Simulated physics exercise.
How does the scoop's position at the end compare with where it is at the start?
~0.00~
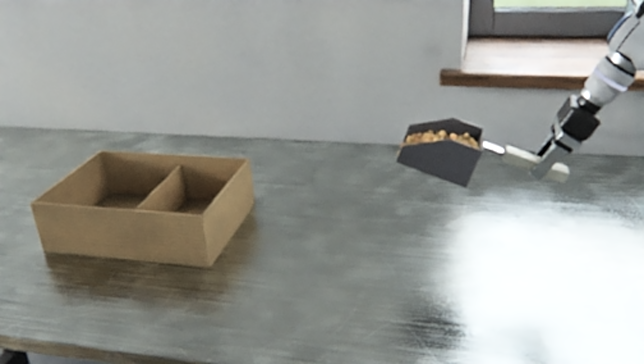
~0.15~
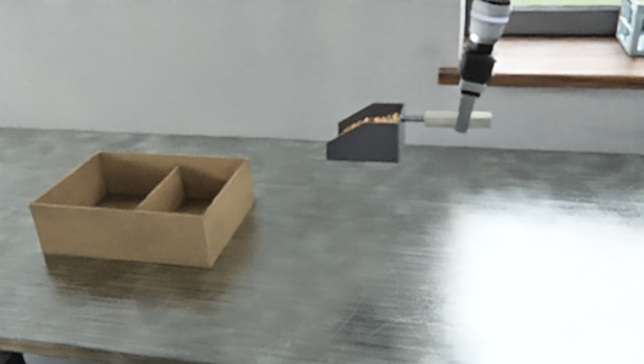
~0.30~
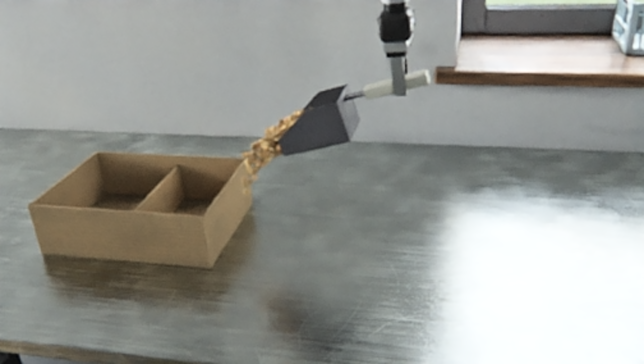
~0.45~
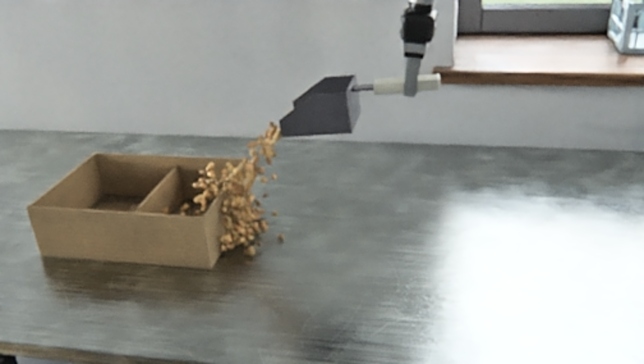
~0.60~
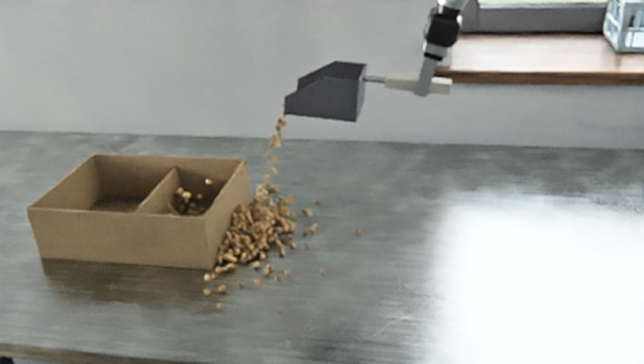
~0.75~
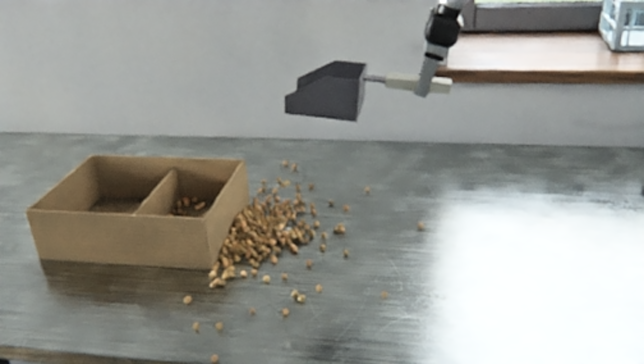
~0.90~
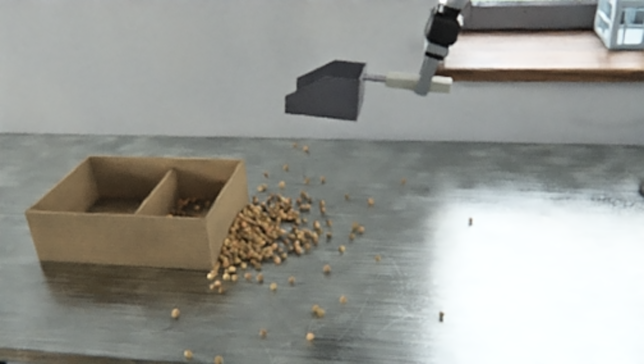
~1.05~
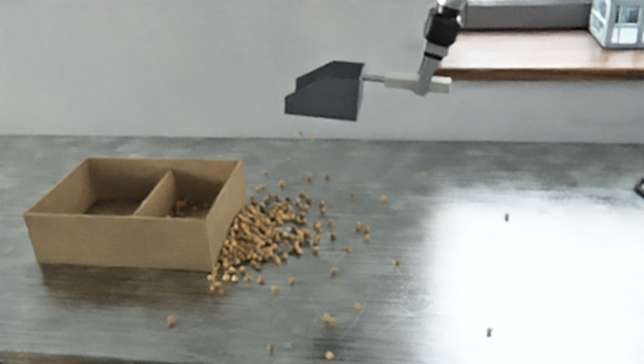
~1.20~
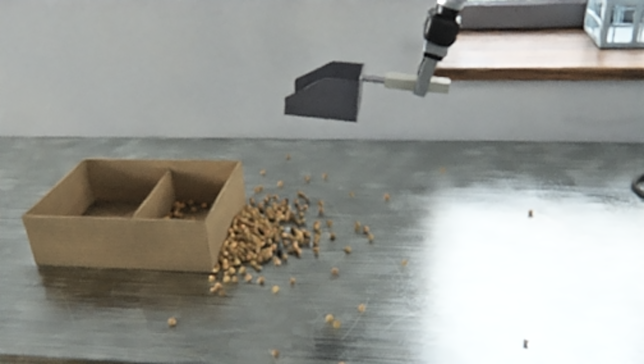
At the end the scoop is farther left and higher up than at the start, held above the table near the right side of the bin.
On a grey tabletop beside a plain wall, a robot arm holds a dark scoop heaped with dried chickpeas, to the right of an open brown bin split in two by a cross wall. The arm carries the scoop left and tips it toward the bin. The chickpeas pour out before the scoop is over the bin, and most fall just outside its right side, while some drop into the right compartment. The scoop levels and draws up as the last ones trickle out, then stays still. Stray chickpeas scatter over the table, leaving a loose pile against the bin.
